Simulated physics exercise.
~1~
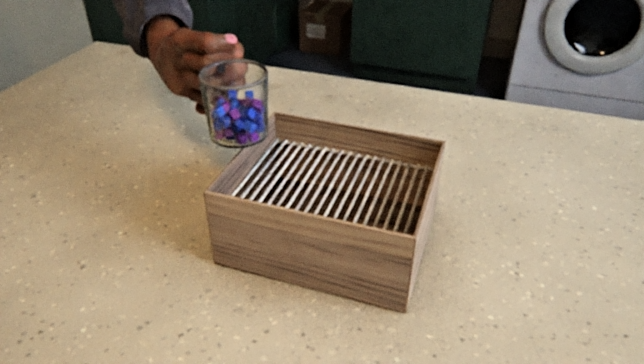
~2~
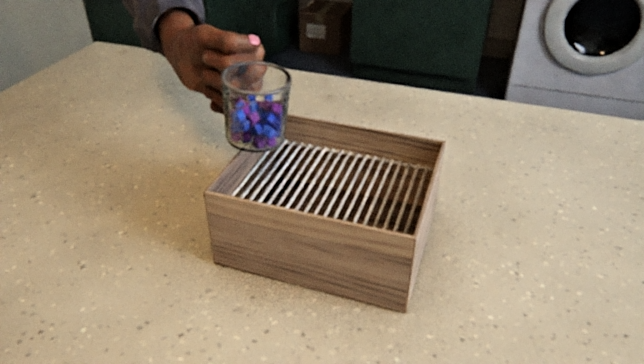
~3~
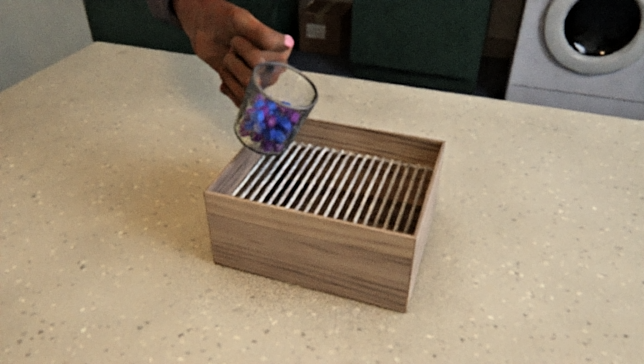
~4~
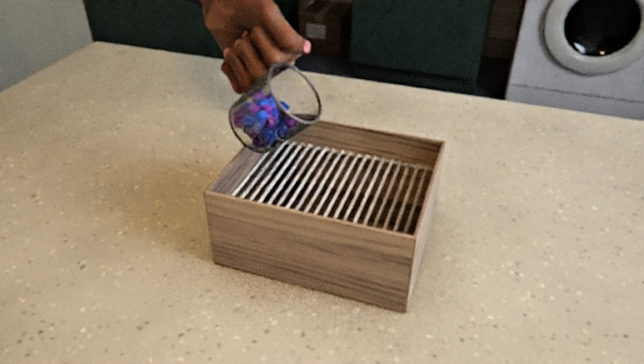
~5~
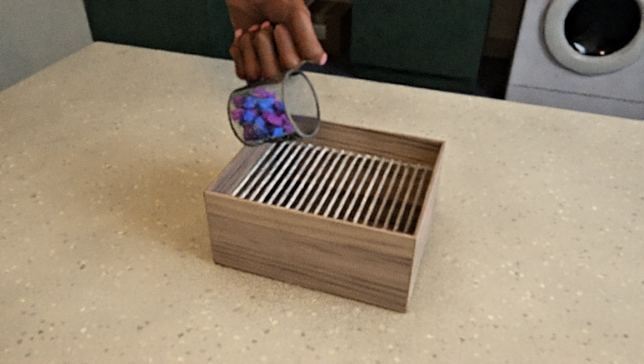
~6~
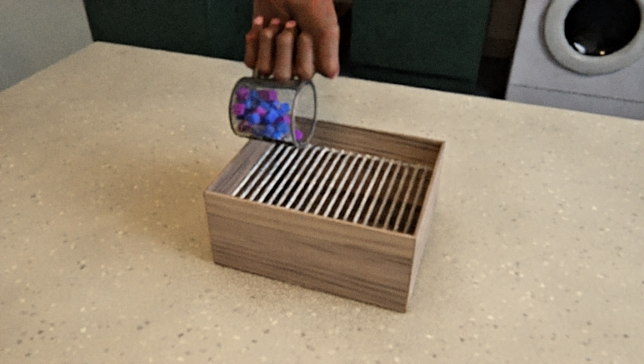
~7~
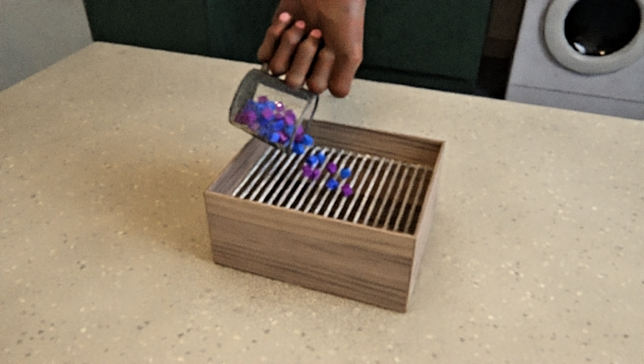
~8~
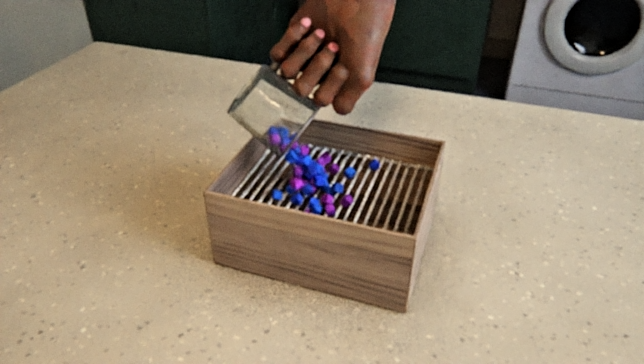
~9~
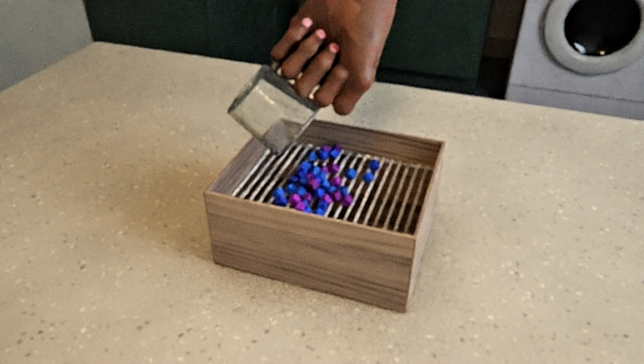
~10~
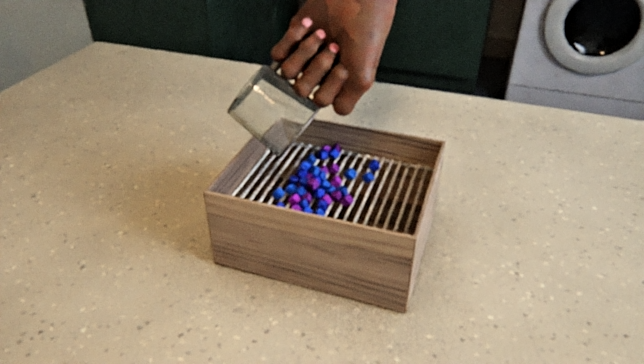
Blue and purple pieces tumbling from a glass tipped by a hand, landing on a wire rack in a wooden box and staying on top.
